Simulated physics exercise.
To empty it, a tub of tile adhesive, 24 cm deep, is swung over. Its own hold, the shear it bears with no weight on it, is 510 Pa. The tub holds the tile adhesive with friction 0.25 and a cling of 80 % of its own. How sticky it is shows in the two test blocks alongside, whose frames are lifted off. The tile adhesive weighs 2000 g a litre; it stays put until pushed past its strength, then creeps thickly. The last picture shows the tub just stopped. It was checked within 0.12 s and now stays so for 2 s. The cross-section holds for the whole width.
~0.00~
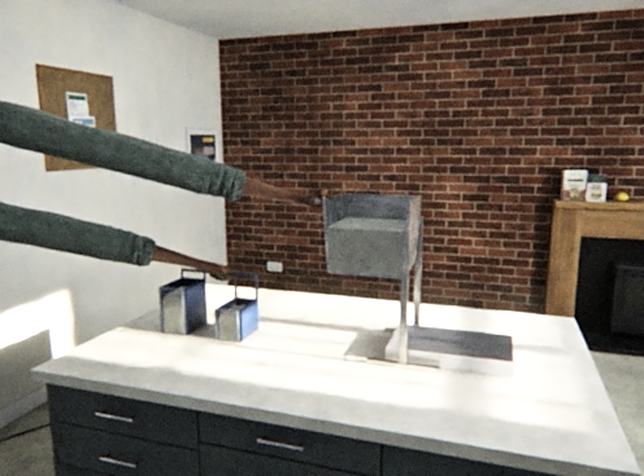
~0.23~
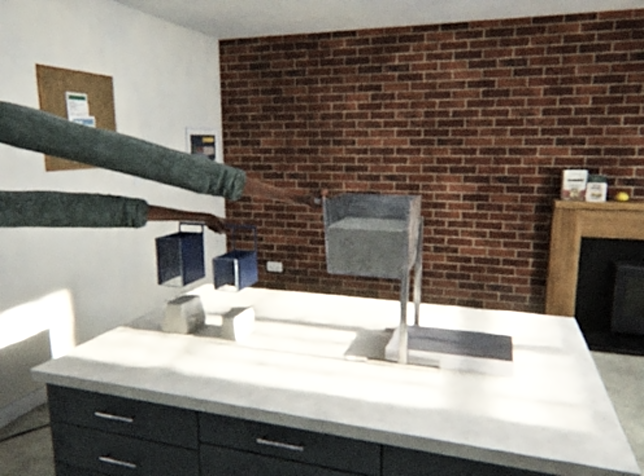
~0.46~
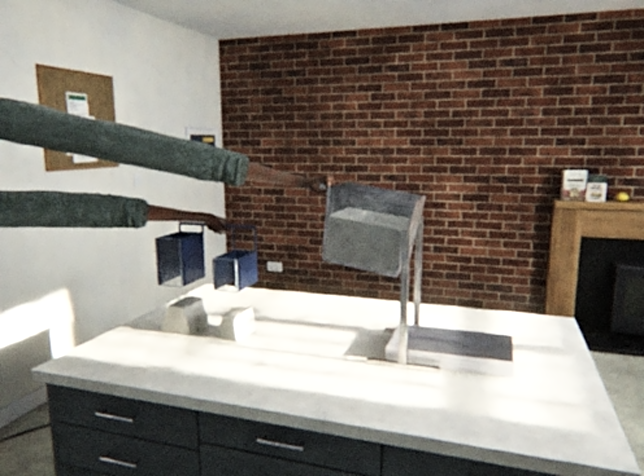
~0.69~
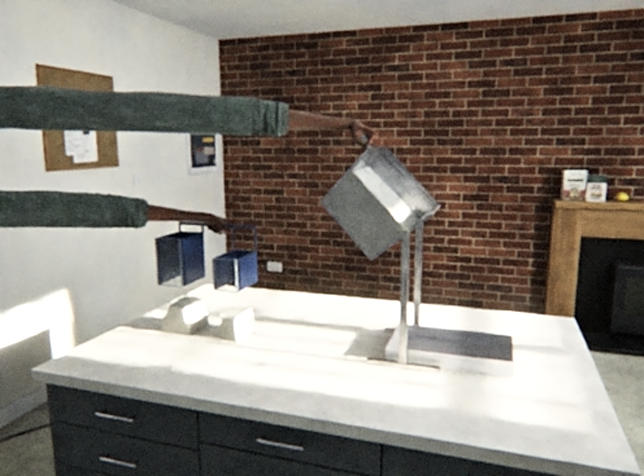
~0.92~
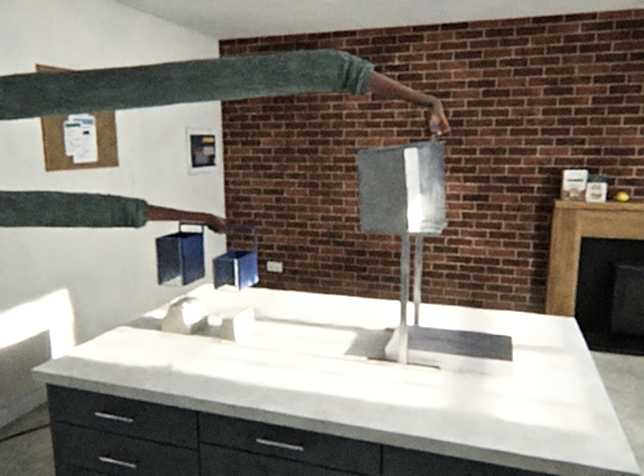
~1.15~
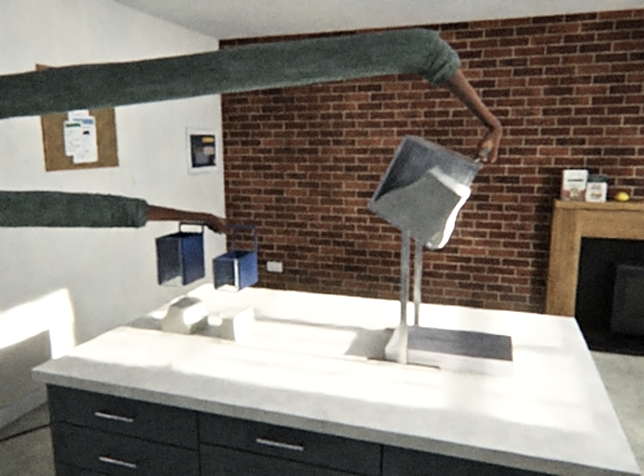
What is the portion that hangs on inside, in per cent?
It comes to some 0 %.
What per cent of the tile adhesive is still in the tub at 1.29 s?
Some 35 per cent.
By 1.29 s, the tub is at 117 degrees and holds 34 %.
By 1.46 s, the tub is at 117 degrees and holds 6 %.
By 1.63 s, the tub is at 117 degrees and holds 0 %.
By 1.80 s, the tub is at 117 degrees and holds 0 %.
By 3.15 s, at the end, the tub is at 117 degrees and holds 0 %.
